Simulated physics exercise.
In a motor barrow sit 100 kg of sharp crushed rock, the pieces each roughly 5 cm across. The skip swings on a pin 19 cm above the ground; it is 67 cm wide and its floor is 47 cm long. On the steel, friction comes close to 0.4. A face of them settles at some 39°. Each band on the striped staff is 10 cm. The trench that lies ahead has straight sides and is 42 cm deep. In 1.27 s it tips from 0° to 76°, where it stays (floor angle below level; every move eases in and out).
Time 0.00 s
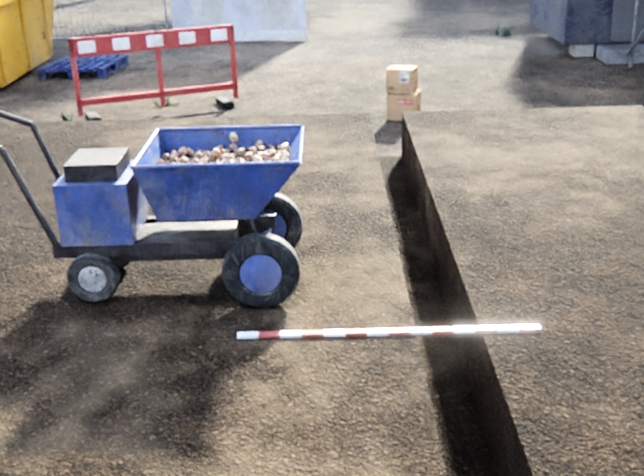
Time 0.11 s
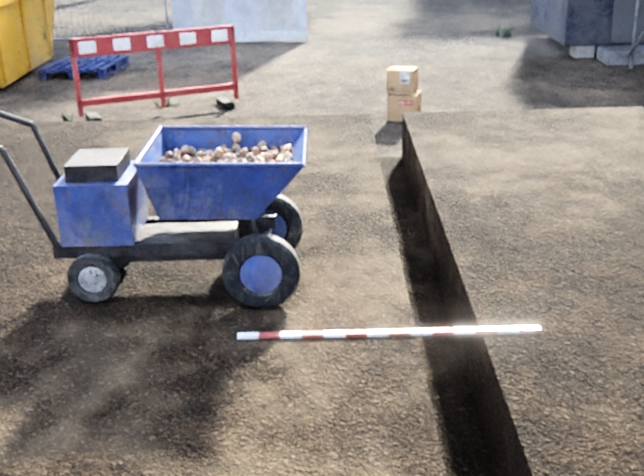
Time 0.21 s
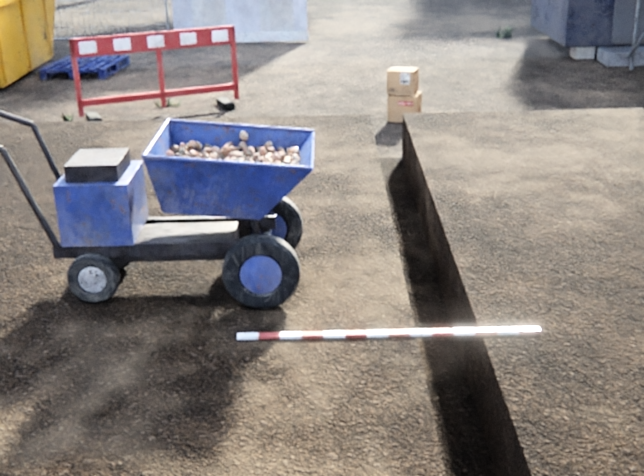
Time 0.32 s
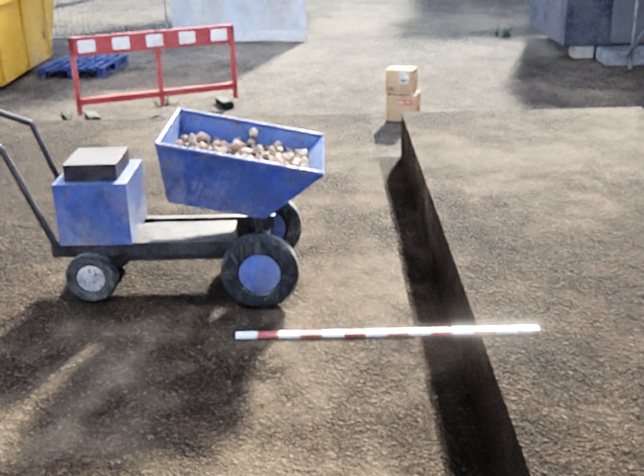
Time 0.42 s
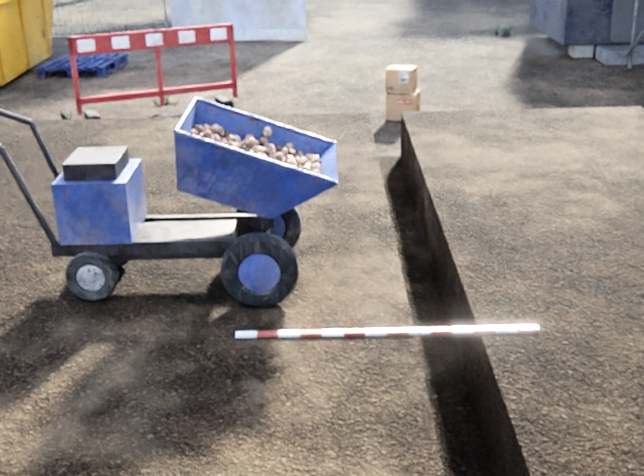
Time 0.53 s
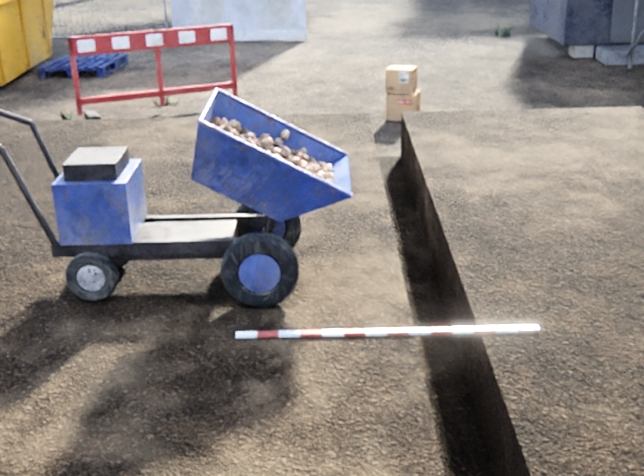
The blue skip on a motor barrow, loaded with crushed rock, tilted gradually down to the right as its back end rose, while the barrow stayed still beside a trench and a red-and-white striped staff.
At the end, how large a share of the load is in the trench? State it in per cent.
A share of about 71 per cent.
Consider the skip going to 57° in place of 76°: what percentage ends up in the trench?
With that change, near 5 per cent.
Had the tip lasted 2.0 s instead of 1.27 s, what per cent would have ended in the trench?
Near 70 per cent.
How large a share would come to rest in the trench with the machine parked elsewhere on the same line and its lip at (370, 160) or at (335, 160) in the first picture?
First place: Near 60%; second place: Near 95%.
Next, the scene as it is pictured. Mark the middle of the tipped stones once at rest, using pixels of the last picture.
The resting stones are centred at roughly (428, 333).
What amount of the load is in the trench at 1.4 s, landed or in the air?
At that moment: Approx. 20 %.
After 0.9 s the floor is at 64°; 100 % in the skip; the foremost stones are at (369, 230).
After 1.4 s the floor is at 76°; 68 % in the skip, 12 % short of the trench, 20 % in the trench; the foremost stones are at (449, 323).
After 1.7 s the floor is at 76°; 32 % in the skip, 14 % short of the trench, 54 % in the trench; the foremost stones are at (457, 342).
After 3.7 s the floor is at 76°; 14 % in the skip, 15 % short of the trench, 71 % in the trench; the foremost stones are at (456, 339).
